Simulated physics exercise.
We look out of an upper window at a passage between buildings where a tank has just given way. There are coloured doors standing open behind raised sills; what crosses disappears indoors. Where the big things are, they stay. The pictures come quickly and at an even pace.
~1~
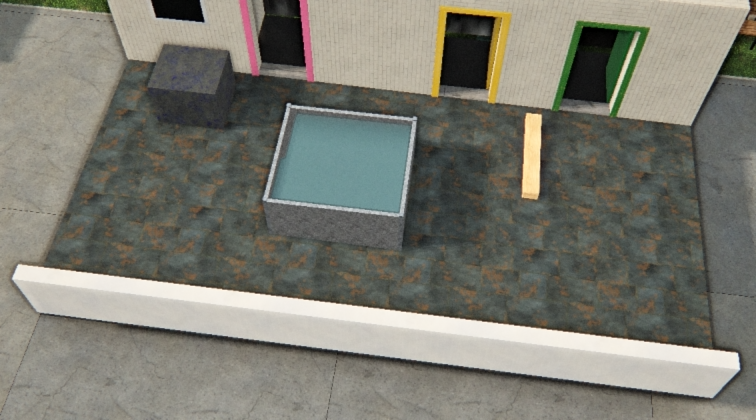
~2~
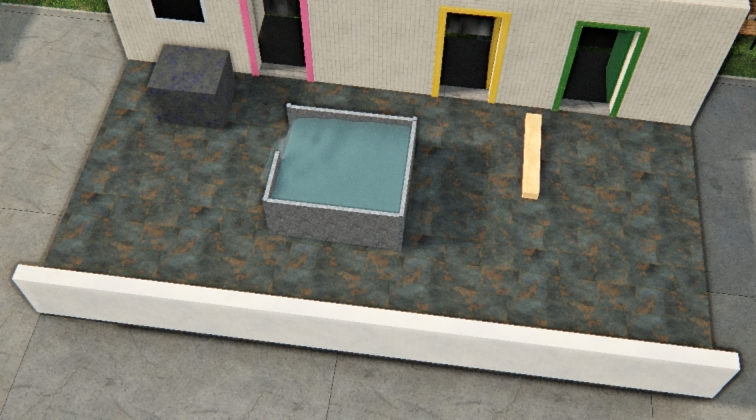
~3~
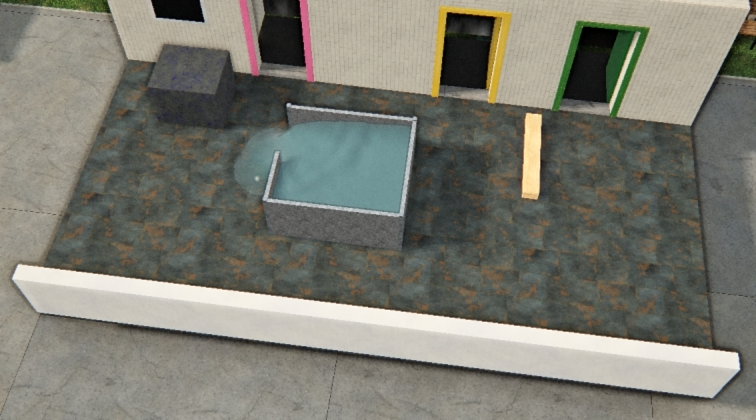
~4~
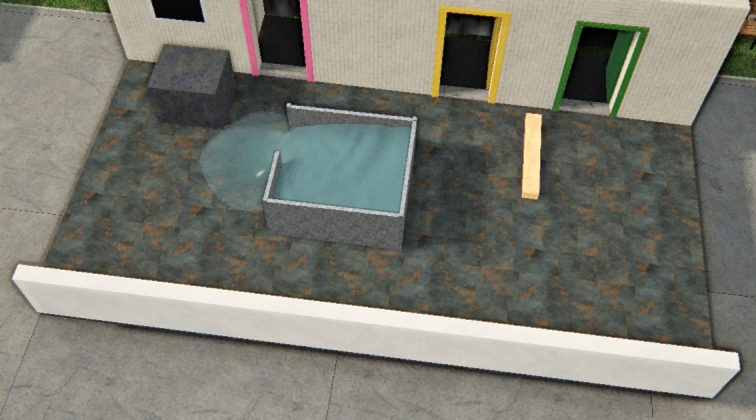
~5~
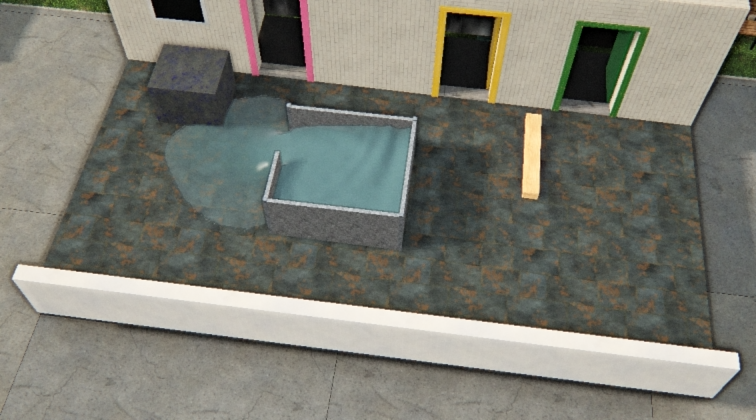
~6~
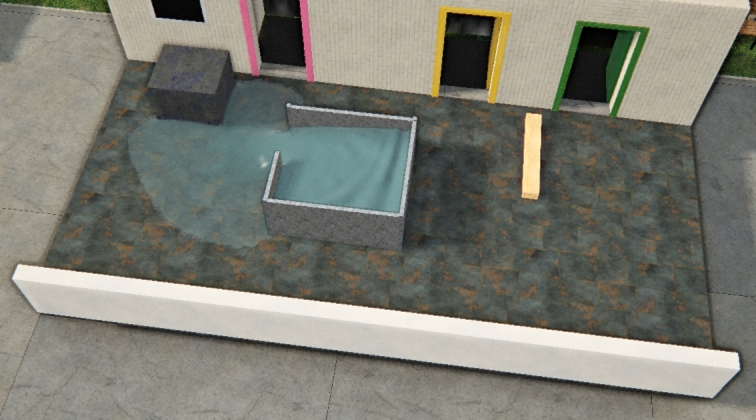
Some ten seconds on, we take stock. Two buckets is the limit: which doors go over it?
The yellow door stays within two buckets; the pink door lets in more than two buckets; the green door stays within two buckets.
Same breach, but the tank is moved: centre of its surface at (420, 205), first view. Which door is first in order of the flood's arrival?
The pink-painted one is the first one.
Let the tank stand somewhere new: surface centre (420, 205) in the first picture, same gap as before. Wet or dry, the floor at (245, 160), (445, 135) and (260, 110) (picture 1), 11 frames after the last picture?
I'd say swamped for the first, still dry for the second and swamped for the third.
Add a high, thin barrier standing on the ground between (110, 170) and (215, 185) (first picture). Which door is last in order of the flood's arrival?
It is the green one.
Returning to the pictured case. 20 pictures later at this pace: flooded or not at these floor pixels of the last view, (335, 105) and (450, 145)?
Point one: Swamped. Point two: Swamped.
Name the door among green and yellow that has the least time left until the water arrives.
It's the yellow-painted one.
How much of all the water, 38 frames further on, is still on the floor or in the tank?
My figure is close to 48 percent.
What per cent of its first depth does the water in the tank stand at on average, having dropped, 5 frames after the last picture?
My reading: Near 68 %.
A moment on, water covers 20 % of the floor; the yellow door not reached, the pink door under two buckets in, the green door not reached.
Next, water covers 30 % of the floor; the yellow door not reached, the pink door over two buckets in, the green door not reached.
Then, water covers 40 % of the floor; the yellow door wet at the sill, nothing in, the pink door far over two buckets in, the green door not reached.
Later, water covers 45 % of the floor; the yellow door wet at the sill, nothing in, the pink door far over two buckets in, the green door wet at the sill, nothing in.
In the end, water covers 50 % of the floor; the yellow door wet at the sill, nothing in, the pink door far over two buckets in, the green door wet at the sill, nothing in.
